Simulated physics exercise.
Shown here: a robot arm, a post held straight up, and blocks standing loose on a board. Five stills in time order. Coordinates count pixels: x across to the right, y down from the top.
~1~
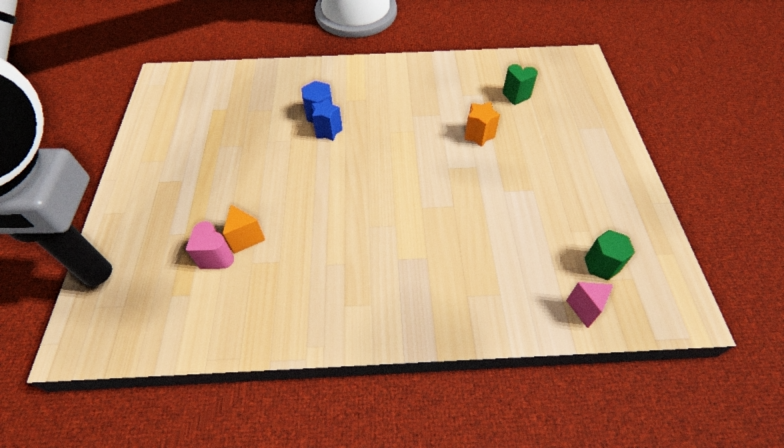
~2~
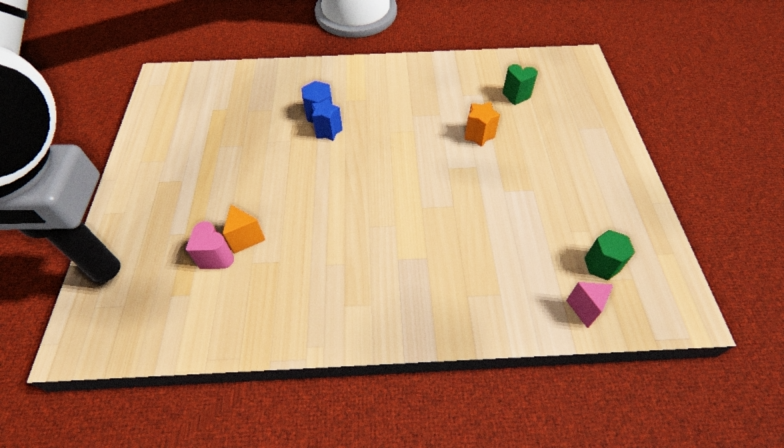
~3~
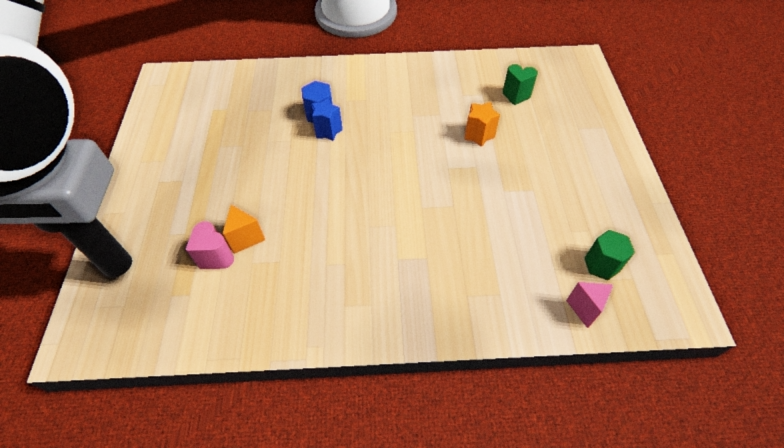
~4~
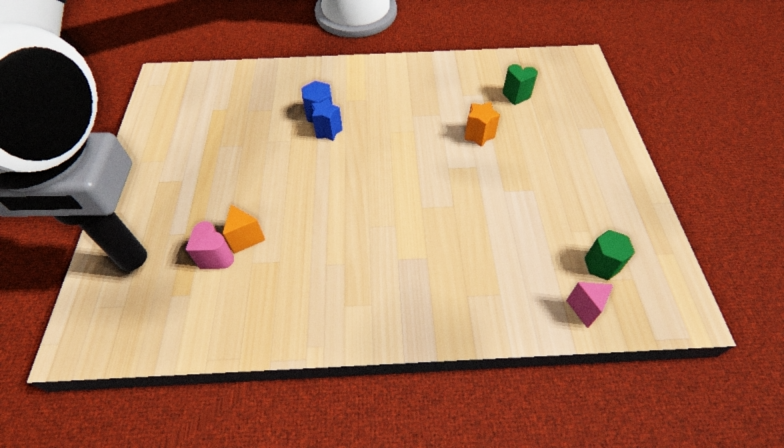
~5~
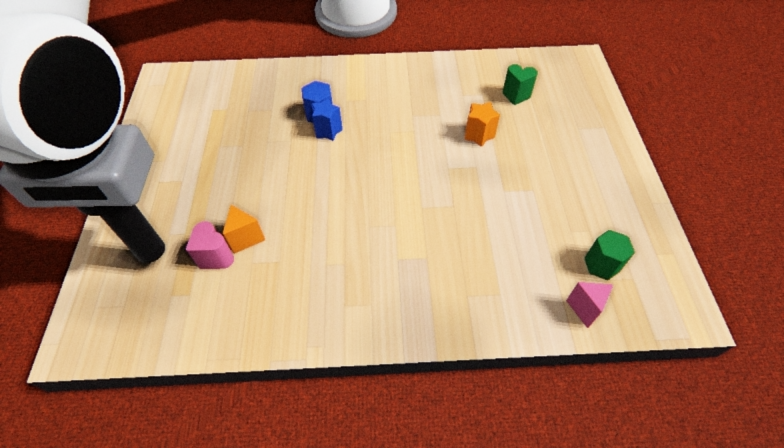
A robot arm slid its upright black post a short way rightward across the left side of the wooden board, nearing the pink heart block beside an orange one, while all the blocks stayed still.
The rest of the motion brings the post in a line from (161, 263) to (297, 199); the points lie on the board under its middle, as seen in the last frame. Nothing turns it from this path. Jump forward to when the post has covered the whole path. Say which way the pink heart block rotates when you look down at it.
It is turned clockwise.
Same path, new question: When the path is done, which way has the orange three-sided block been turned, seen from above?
The block turns clockwise.
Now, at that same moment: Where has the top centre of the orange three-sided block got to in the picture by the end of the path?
Its top middle: (258, 214).
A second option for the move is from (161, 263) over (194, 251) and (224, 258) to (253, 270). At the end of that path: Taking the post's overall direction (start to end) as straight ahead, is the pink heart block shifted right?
Yes, that is what happens.
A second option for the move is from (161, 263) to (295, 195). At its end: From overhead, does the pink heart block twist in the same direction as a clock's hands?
Answer: Yes.
What follows on the original path. One third of the way, post at (203, 227); pink heart block at (214, 235), turned 35° clockwise.
Two thirds of the way, post at (249, 206); pink heart block at (217, 235), turned 50° clockwise; orange three-sided block at (255, 215), turned 35° clockwise.
At the end, post at (293, 186); pink heart block at (217, 235), turned 50° clockwise; orange three-sided block at (258, 214), turned 50° clockwise.
